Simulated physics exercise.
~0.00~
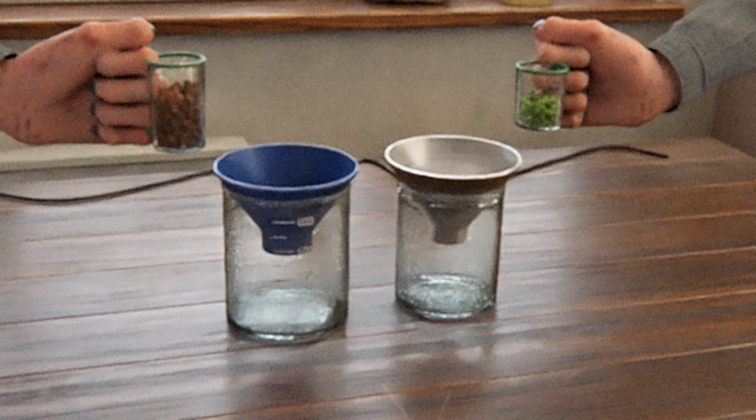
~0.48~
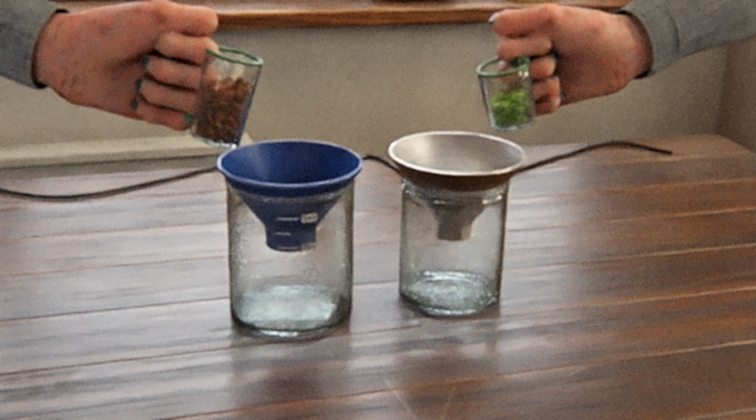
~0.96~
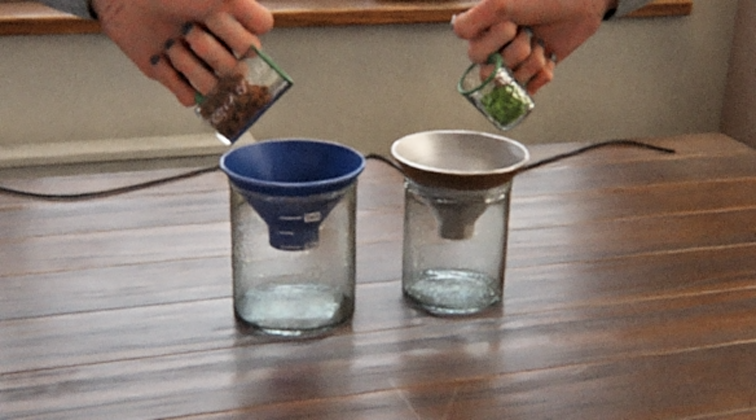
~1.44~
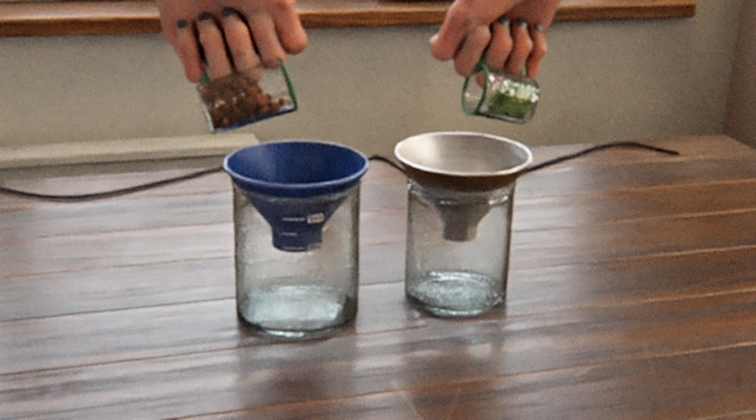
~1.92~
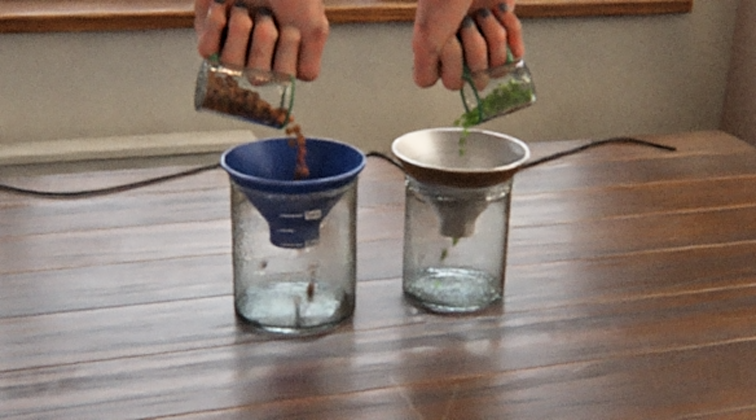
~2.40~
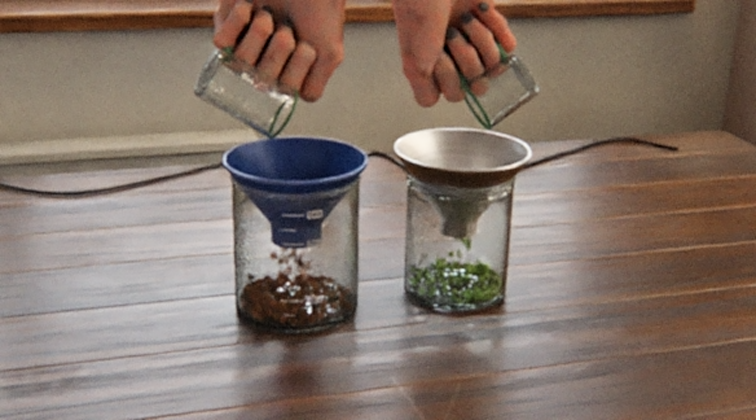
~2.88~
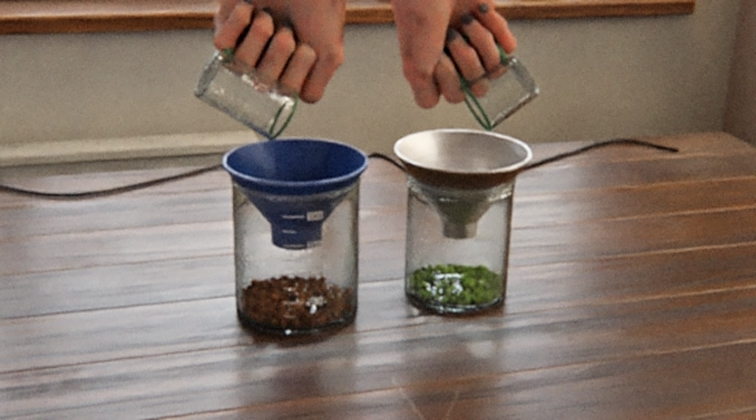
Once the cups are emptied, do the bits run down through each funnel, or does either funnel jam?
The bits run through both funnels. The brown ones all end up in the left jar and the green ones in the right jar.
